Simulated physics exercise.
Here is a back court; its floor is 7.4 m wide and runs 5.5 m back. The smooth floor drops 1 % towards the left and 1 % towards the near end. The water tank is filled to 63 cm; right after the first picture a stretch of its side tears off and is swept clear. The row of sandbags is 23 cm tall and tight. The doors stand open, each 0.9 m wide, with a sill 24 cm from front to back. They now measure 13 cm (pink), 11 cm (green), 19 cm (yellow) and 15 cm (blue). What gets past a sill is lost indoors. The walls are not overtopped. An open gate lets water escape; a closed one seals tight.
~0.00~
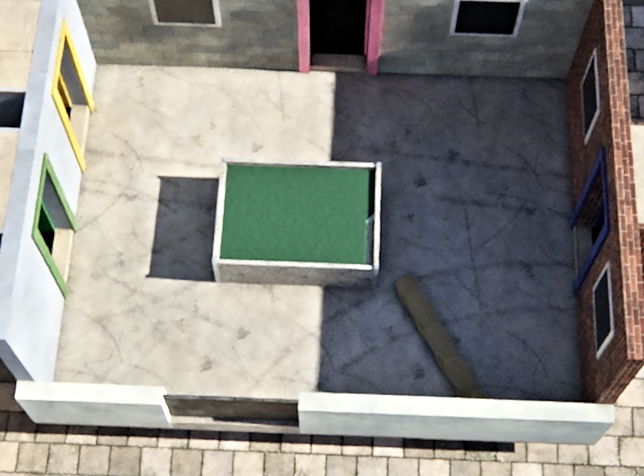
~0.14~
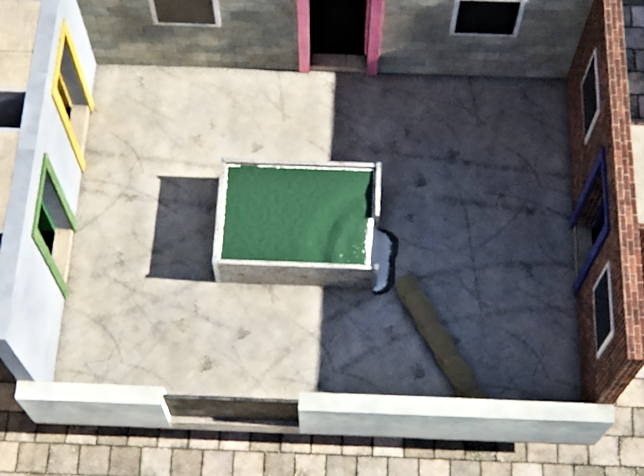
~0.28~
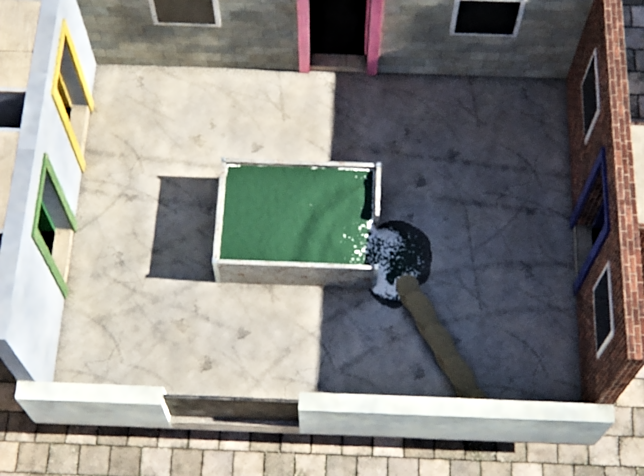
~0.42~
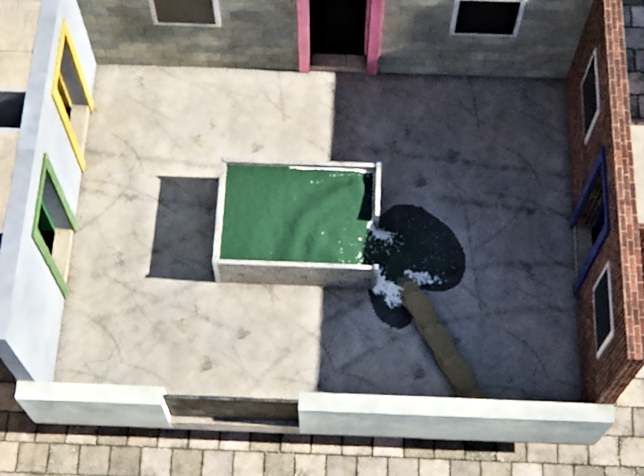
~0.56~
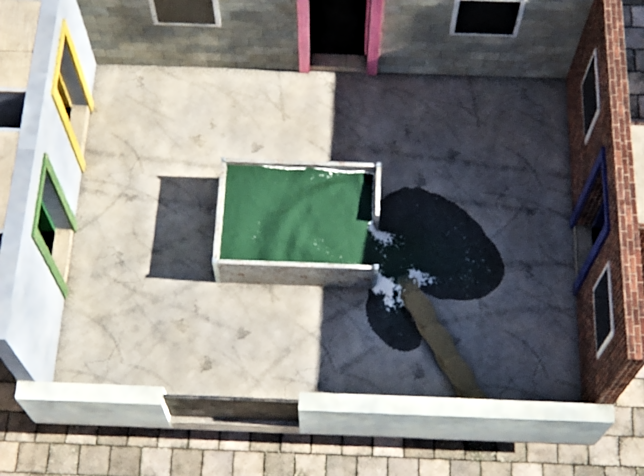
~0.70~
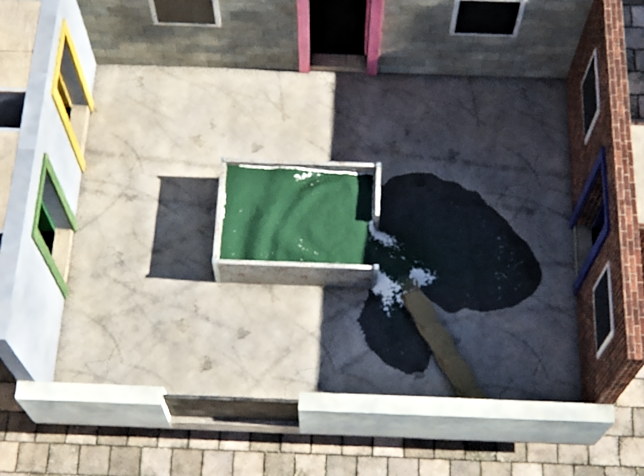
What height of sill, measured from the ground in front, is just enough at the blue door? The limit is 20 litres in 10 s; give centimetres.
It would have to be roughly 18 cm high.
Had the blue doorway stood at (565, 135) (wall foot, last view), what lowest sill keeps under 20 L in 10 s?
About 9.0 cm.
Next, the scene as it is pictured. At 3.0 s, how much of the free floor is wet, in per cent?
About 35 per cent.
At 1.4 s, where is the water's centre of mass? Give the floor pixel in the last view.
Around (343, 243).
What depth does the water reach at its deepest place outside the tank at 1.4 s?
Up to some 44 cm.
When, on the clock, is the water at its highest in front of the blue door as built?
Around 2.0 s.
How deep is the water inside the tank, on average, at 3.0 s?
About 32 cm.
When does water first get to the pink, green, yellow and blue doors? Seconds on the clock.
Pink 4.0 s, green 7.0 s, yellow 7.5 s, blue 0.9 s.
After 1.4 s water covers 25 % of the floor, deepest (44 cm) near (402, 281); 15 cm at the blue door, 1 litre in over its 15 cm sill.
After 3.0 s water covers 35 % of the floor, deepest (30 cm) near (402, 281); 18 cm at the blue door, 37 litres in over its 15 cm sill.
After 10.0 s water covers 90 % of the floor, deepest (12 cm) near (490, 404); 6 cm at the blue door, 44 litres in over its 15 cm sill.
At the blue door as built, the water arrived by 0.9 s and peaked near 23 cm at 2.0 s.
Run again over the same 10 s with other heights there, 44 litres in over 15 cm, 6 litres over 20.5 cm. The limit of 20 litres is kept from about 18 cm up.
